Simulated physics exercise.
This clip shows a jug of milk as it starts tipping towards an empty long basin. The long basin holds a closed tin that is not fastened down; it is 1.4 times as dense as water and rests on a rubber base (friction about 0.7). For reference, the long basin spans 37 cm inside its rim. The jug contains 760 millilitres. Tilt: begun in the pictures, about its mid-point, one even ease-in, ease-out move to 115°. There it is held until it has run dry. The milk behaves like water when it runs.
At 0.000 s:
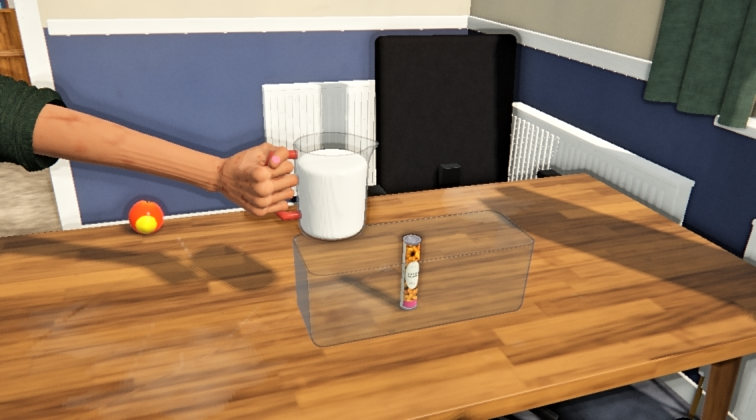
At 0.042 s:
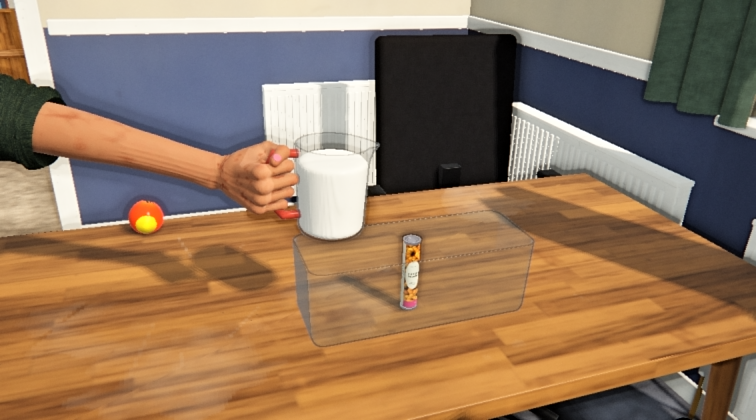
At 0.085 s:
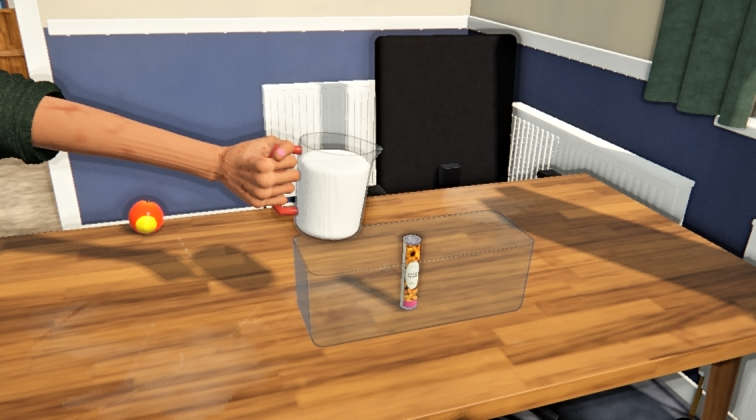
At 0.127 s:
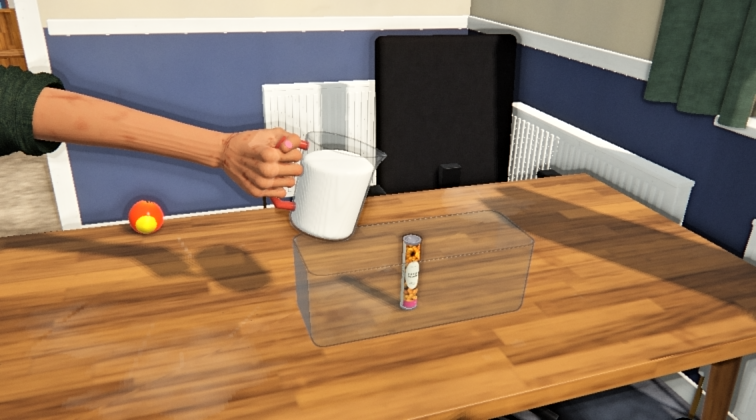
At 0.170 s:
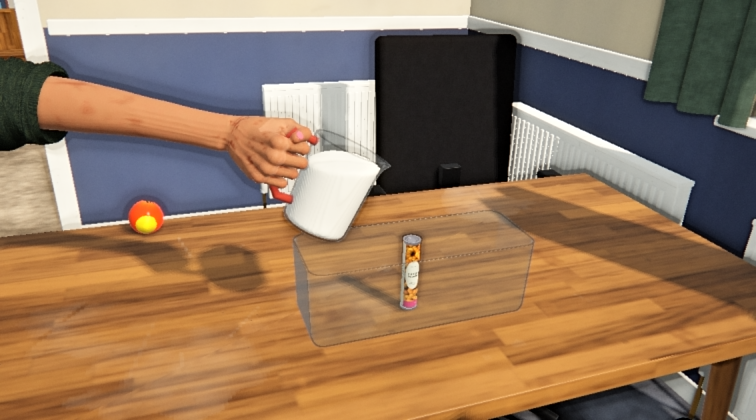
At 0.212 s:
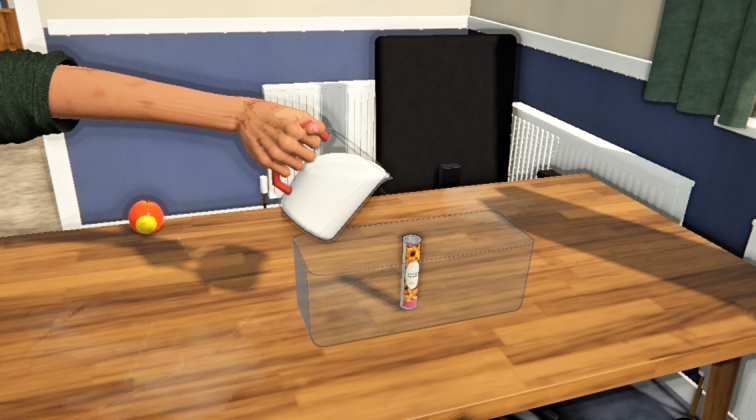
A clear jug of milk tilting gradually rightward in a person's hand above a transparent basin holding an upright, flower-patterned tin.
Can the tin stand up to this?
It fails to stay erect.
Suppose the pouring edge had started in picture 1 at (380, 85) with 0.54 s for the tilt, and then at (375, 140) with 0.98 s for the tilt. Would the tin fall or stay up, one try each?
First it tips over; then it tips over.
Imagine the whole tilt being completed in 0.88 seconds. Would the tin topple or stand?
Outcome - the tin ends up overturned.
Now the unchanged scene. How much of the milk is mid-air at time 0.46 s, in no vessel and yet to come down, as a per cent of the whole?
It comes to roughly 18 per cent.
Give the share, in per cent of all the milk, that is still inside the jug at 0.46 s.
Still held: Roughly 52 % of the total.
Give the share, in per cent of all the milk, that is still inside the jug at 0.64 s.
10 per cent or thereabouts.
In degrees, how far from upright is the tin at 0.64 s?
It leans about 5° from upright.
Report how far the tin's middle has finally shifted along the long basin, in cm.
It finishes around 10.0 cm from where it began.
Then, 0.46 s in, the tilt is 109° and 52 per cent is still to pour; the tin stands where it began.
Then, 0.64 s in, the tilt is 115° and 9 per cent is still to pour; the tin leans 4°.
Then, 0.83 s in, the tilt is 115° and 0 per cent is still to pour; the tin leans 53°.
Then, 1.04 s in, the tilt is 115° and 0 per cent is still to pour; the tin lies on its side.
Finally, the tin lies on its side.
